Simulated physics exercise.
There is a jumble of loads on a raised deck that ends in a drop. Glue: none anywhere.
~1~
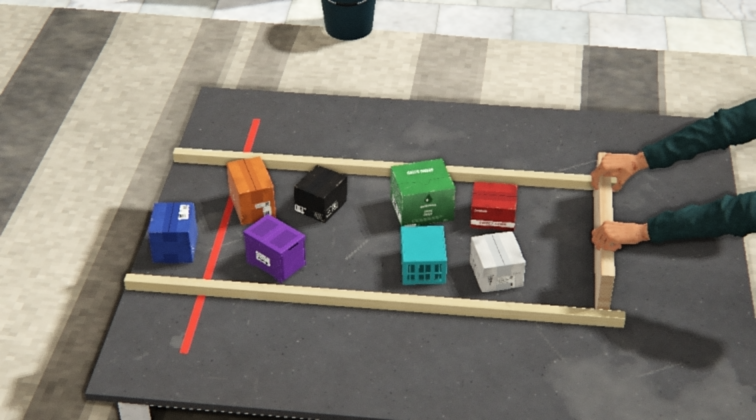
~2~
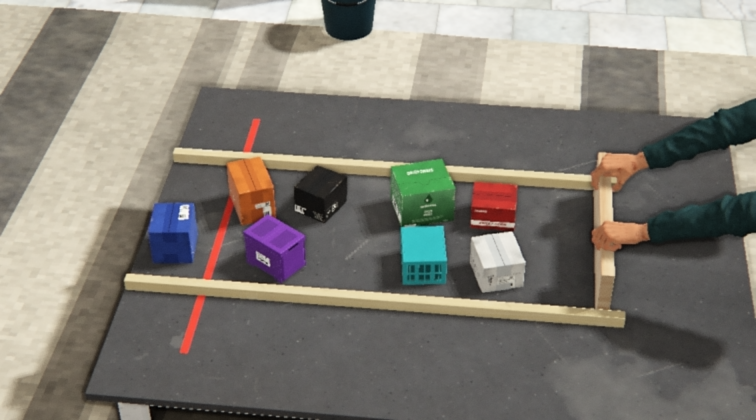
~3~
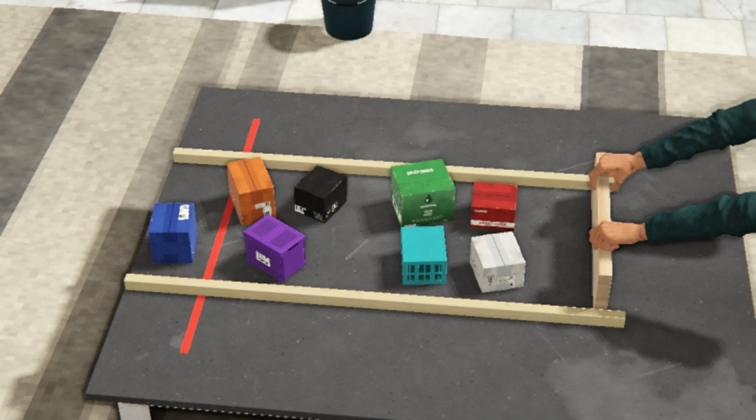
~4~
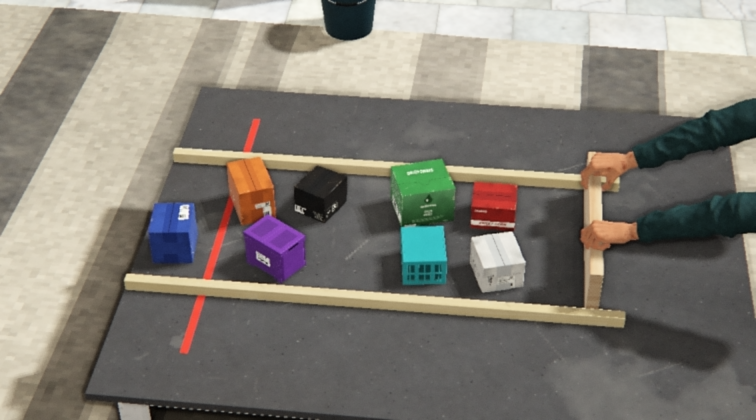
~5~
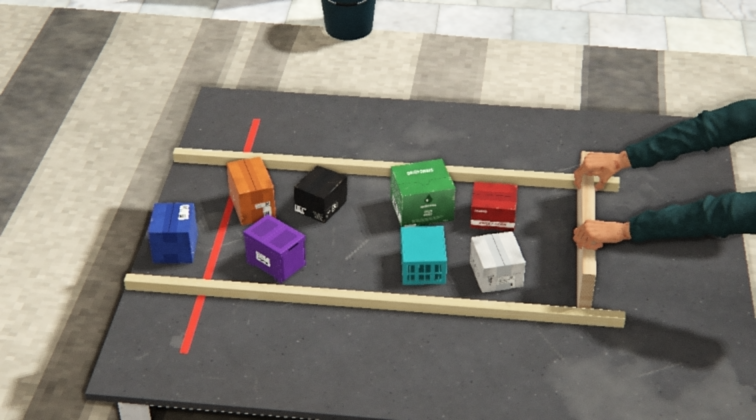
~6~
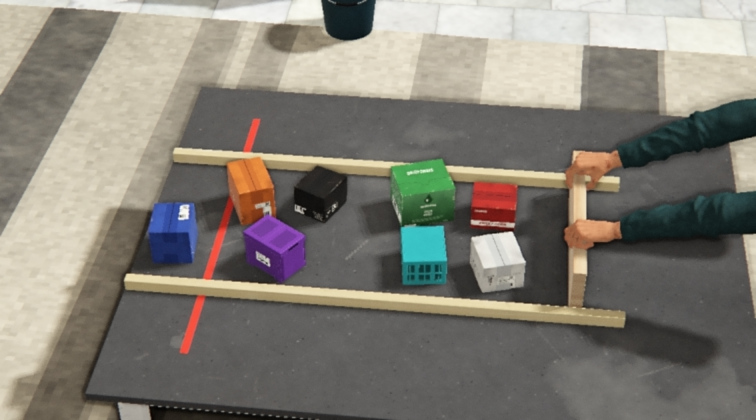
Two hands slid a wooden plank a short way left between two rails on a dark table, while the colourful boxes in front of it, some near a red tape line, stayed still.
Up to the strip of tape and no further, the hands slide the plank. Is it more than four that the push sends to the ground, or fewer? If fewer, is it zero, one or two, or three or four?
Three, or at most four, fall.
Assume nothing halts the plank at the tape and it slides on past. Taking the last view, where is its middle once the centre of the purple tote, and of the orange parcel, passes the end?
I'd put it close to (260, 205), and close to (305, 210) for the other one.
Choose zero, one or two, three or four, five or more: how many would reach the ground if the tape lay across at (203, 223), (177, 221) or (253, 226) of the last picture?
In the order of the places given: Five or more; 5 or more; 3 or 4.
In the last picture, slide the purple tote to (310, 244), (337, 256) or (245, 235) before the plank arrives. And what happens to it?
Place by place, it goes off the edge; goes off the edge; goes off the edge.
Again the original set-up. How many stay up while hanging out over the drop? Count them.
That'd be 2.
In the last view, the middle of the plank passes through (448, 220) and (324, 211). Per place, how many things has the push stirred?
At the one place 4, at the other 8.
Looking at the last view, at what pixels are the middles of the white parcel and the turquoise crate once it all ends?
I'd put one at around (195, 236) and the other at around (152, 236).
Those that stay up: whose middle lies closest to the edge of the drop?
Green box.
Early on, none off yet; blue parcel at rest near (174, 233); orange parcel at rest near (251, 191); purple tote at rest near (275, 249).
Finally, the number that fall off is three or four; lost, black box, purple tote, orange parcel and blue parcel.
